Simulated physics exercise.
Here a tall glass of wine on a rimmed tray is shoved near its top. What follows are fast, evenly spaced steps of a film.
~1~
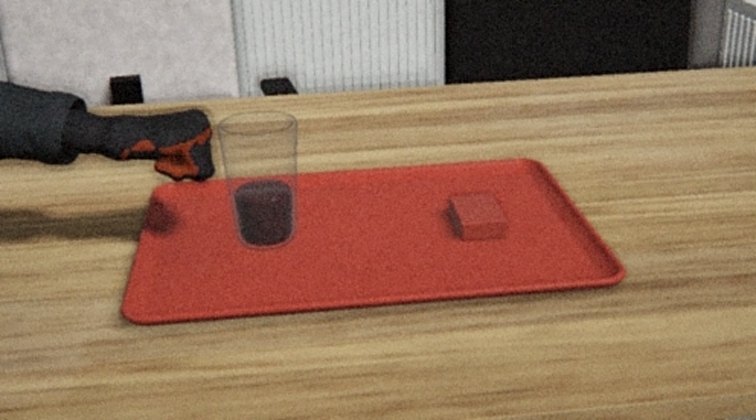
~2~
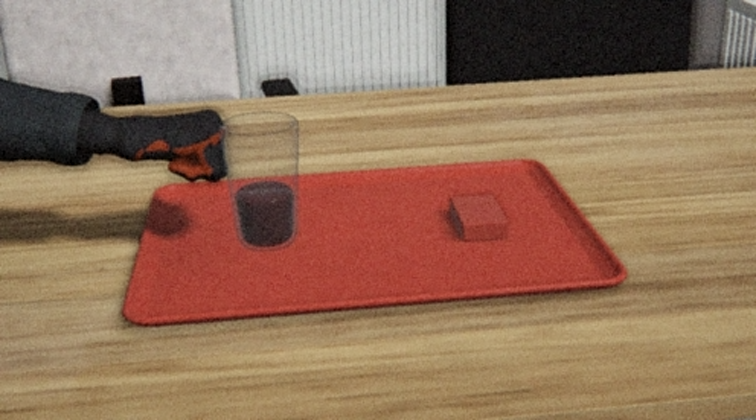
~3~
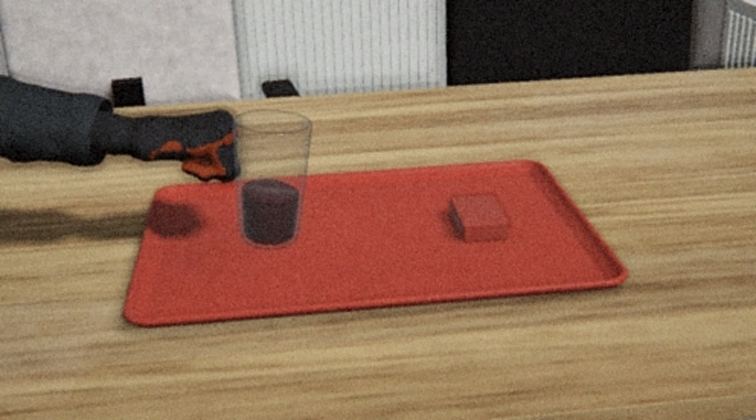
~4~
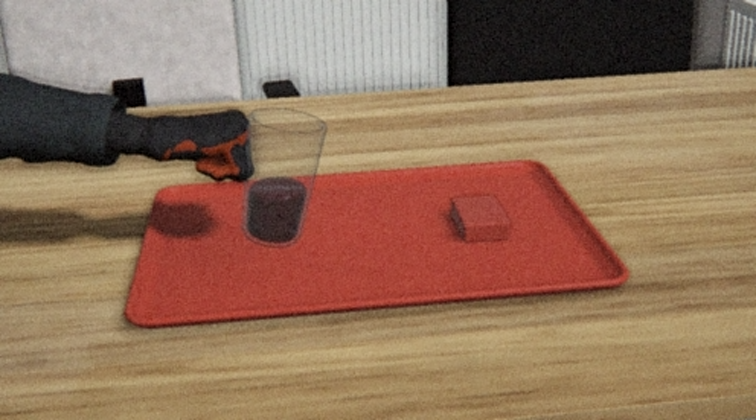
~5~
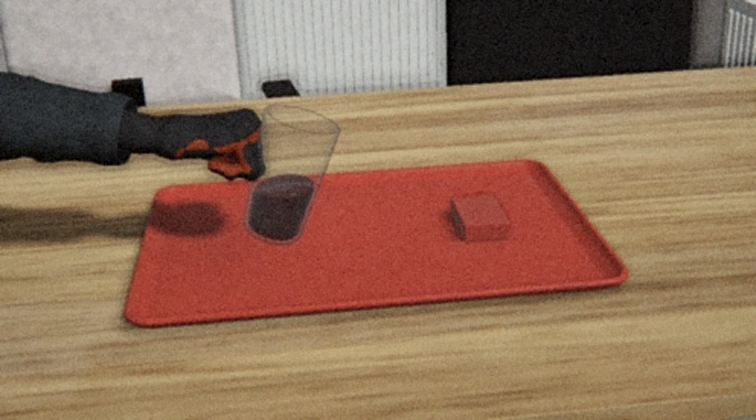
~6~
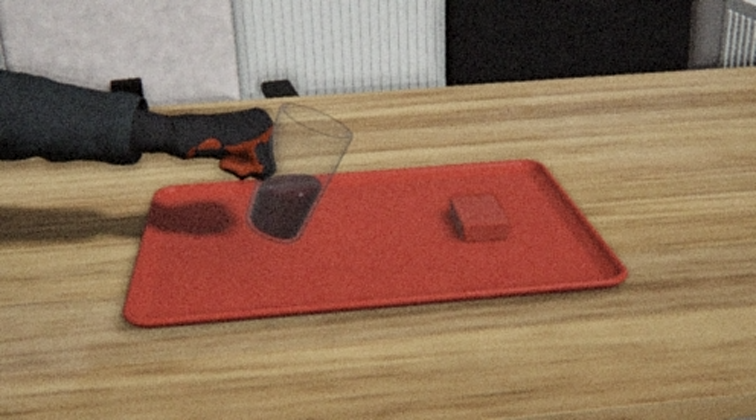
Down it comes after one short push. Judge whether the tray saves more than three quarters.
Most likely the part escaping the tray will be a quarter or less.
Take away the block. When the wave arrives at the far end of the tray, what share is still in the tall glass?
You'd be looking at something near 50 in a hundred.
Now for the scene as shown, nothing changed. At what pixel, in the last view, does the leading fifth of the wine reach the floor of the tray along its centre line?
It lands near (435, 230).
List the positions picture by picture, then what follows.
Tilt 0°; right rim (294, 122); surface from (234, 190) to (291, 186); the tray's far rim is at (577, 211); a block is fixed to the tray further along, in the first frame.
Tilt 0°; right rim (296, 123); surface from (235, 191) to (293, 187), in the second frame.
Tilt 6°; right rim (310, 125); surface from (241, 185) to (299, 189), in the third frame.
Tilt 12°; right rim (324, 127); surface from (248, 186) to (307, 185), in the fourth frame.
Tilt 19°; right rim (337, 130); surface from (253, 188) to (315, 181), in the fifth frame.
Tilt 25°; right rim (350, 135); surface from (258, 187) to (322, 178), in the sixth frame.
A moment on, the tall glass is falling and 100 per cent is in the glass, 0 on the tray and 0 above or beyond its rim.
Next, the tall glass lies on its side and 100 per cent is in the glass, 0 on the tray and 0 above or beyond its rim.
Then the tall glass lies on its side and 65 per cent is in the glass, 19 on the tray and 16 above or beyond its rim.
Later the tall glass lies on its side and 30 per cent is in the glass, 59 on the tray and 11 above or beyond its rim.
At rest 88 per cent is held by tray and glass, 12 is off the tray.
